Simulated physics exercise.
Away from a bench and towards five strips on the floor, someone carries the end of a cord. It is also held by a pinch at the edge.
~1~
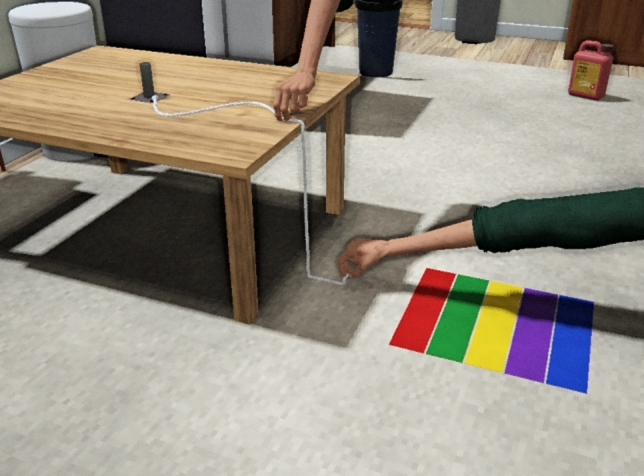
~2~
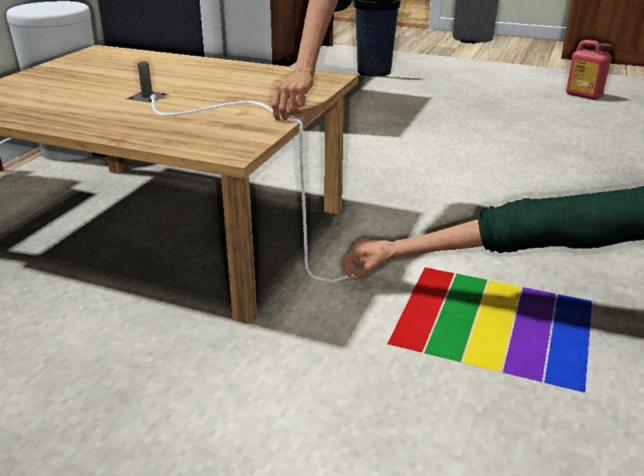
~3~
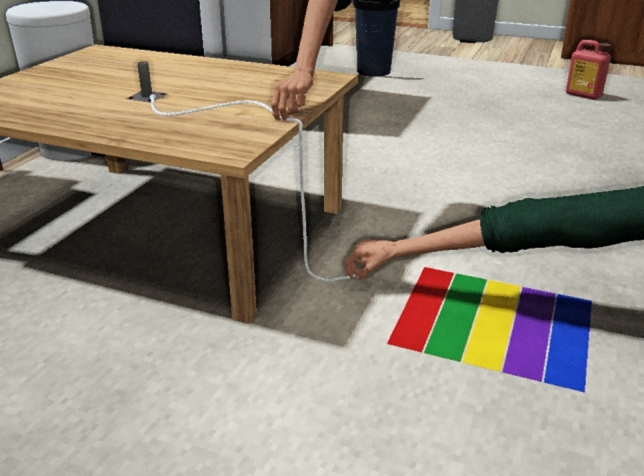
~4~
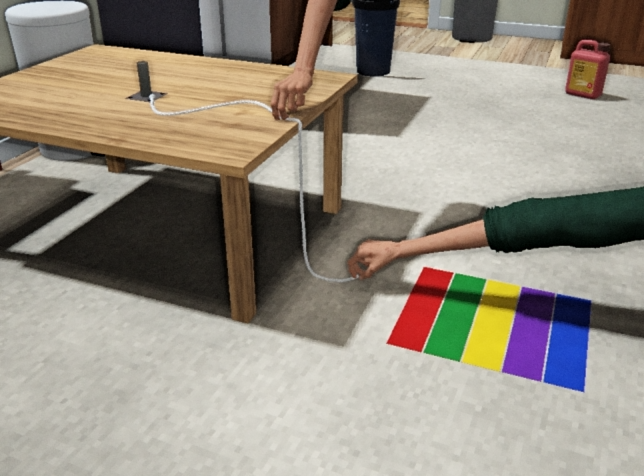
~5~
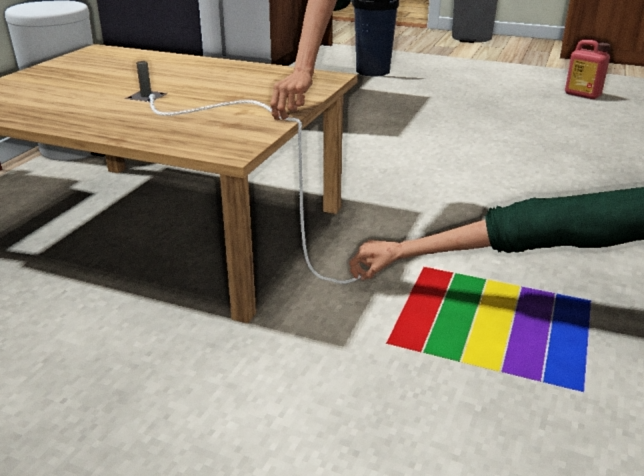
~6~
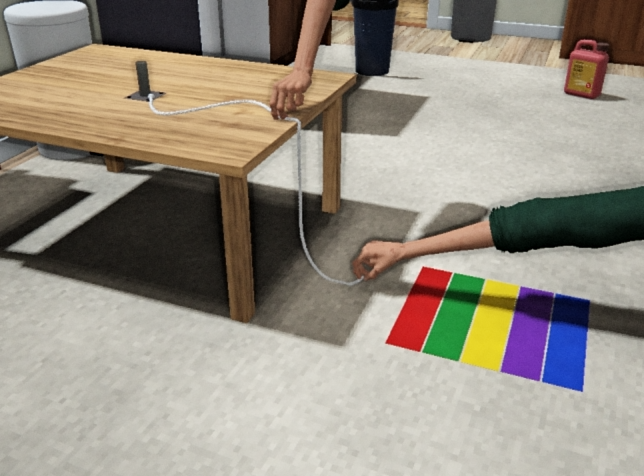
A wooden table stands at left on a pale grey floor, seen from slightly above, with bins and a red container behind. One hand pinches a white cord at the table's edge, while another, in a dark green sleeve, holds its hanging end near red, green, yellow, purple and blue strips. The lower hand draws the end slightly rightward, the cord's bend rounding a little, while the upper hand stays almost still.
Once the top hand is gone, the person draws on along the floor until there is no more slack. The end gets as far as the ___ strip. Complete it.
The end gets as far as the purple strip.
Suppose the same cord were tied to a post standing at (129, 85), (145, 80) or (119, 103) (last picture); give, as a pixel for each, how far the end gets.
Close to (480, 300), (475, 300) and (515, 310) in that order.
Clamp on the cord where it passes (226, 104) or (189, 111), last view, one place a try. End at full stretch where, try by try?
(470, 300), (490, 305).
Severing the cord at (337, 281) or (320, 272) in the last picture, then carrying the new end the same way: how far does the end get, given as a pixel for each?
Result 1: (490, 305). Result 2: (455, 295).
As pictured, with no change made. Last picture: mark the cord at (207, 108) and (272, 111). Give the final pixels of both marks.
The first lands at (240, 111), while the second lands at (315, 138).
Soon after, end near (466, 299); over green.
After that, end near (506, 308); over yellow.
At the stop, end near (530, 313); over purple. Over purple.
